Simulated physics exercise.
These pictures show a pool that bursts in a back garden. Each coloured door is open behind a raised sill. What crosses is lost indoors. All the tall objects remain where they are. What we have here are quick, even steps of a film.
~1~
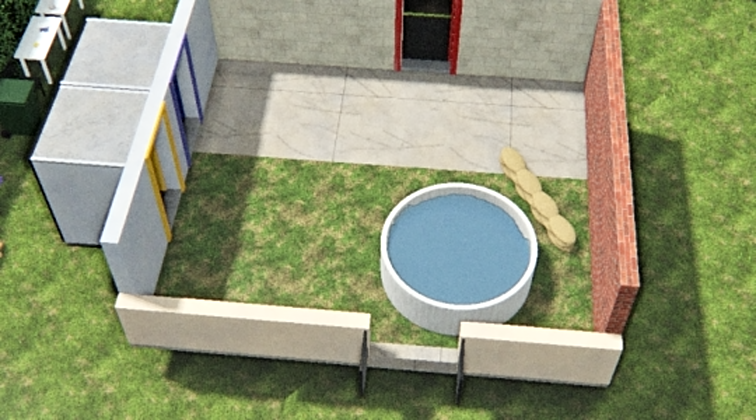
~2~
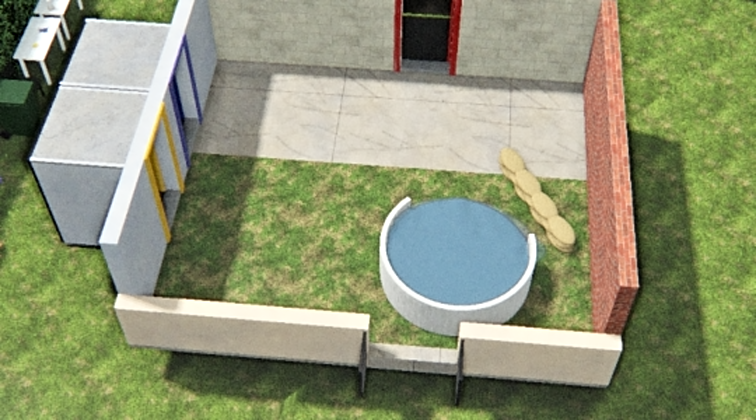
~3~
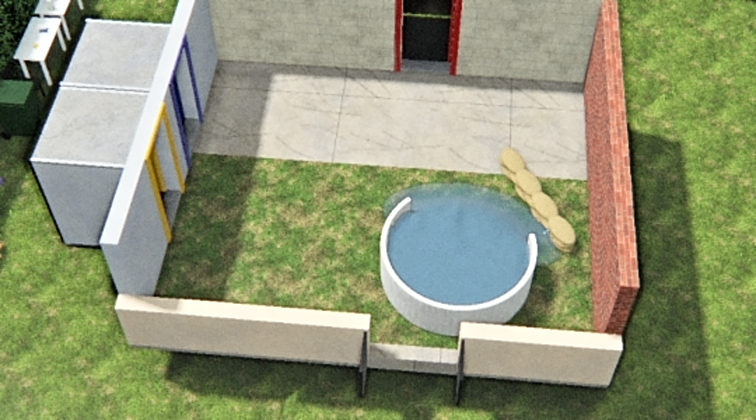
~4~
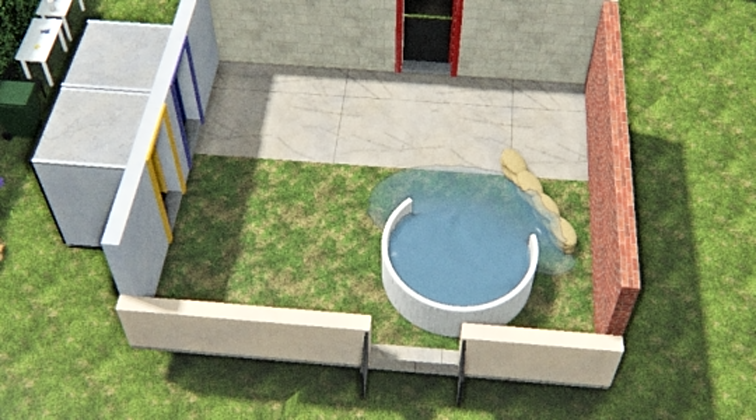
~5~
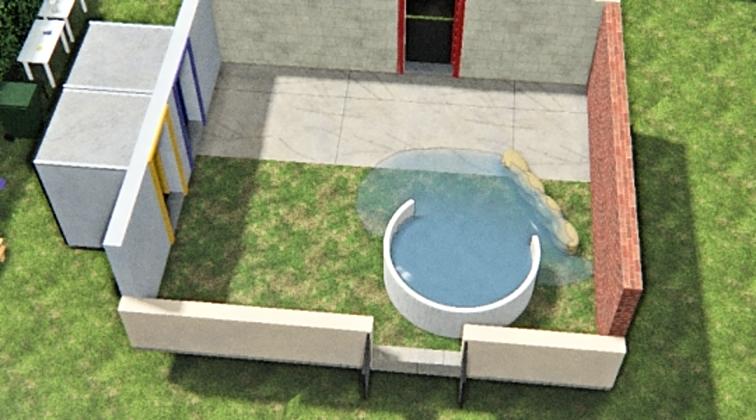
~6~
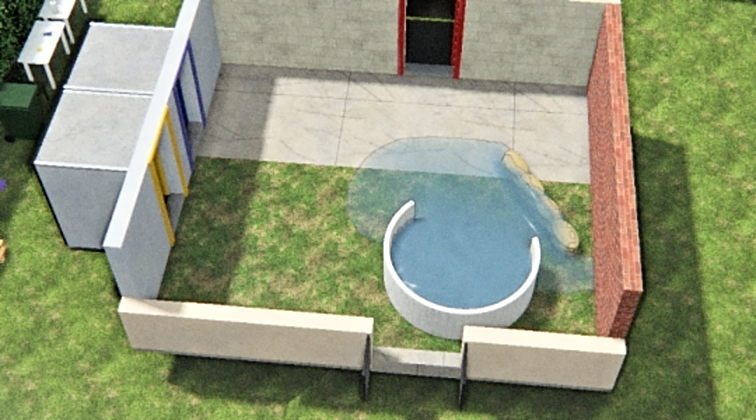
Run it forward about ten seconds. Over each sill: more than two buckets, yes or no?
Yellow door: No, not more; blue door: No, not more; red door: Yes, more.
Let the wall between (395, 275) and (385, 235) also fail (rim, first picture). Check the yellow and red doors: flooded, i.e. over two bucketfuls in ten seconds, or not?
Then: The yellow door lets more in, the red door takes less.
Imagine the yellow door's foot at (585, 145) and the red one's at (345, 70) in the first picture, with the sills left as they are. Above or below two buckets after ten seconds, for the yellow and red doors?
Then yellow comes up short and red overshoots.
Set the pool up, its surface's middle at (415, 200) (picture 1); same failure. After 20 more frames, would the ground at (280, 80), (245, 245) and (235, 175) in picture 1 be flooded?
Taking them in the order asked: Inundated, then spared, then spared.
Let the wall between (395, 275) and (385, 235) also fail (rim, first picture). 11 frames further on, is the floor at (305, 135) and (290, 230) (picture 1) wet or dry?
Point one not reached; point two reached.
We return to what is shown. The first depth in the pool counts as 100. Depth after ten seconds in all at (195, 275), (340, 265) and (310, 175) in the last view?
First spot roughly 14 %, second 8 %, third 8 %.
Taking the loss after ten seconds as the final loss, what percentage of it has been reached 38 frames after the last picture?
About 85 per cent.
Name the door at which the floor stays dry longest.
The yellow-painted one.
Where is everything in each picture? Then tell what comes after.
The first frame shows still water in the round pool at (459, 246).
In the second frame, water pours out on the round pool's far side and has run to a hidden place.
In the third frame, the front is at (389, 202), out from the gap on the round pool's far side.
In the fourth frame, the front is at (376, 193), out from the gap on the round pool's far side.
In the fifth frame, water pours out on the round pool's far side and has run to (370, 177).
In the sixth frame, water pours out on the round pool's far side and has run to (368, 162).
A moment on, water covers 40 % of the floor; the yellow door not reached, the blue door not reached, the red door not reached.
Next, water covers 50 % of the floor; the yellow door not reached, the blue door not reached, the red door over two buckets in.
Then, water covers 65 % of the floor; the yellow door not reached, the blue door not reached, the red door far over two buckets in.
Later, water covers 85 % of the floor; the yellow door wet at the sill, nothing in, the blue door wet at the sill, nothing in, the red door far over two buckets in.
In the end, water covers 95 % of the floor; the yellow door wet at the sill, nothing in, the blue door wet at the sill, nothing in, the red door far over two buckets in.
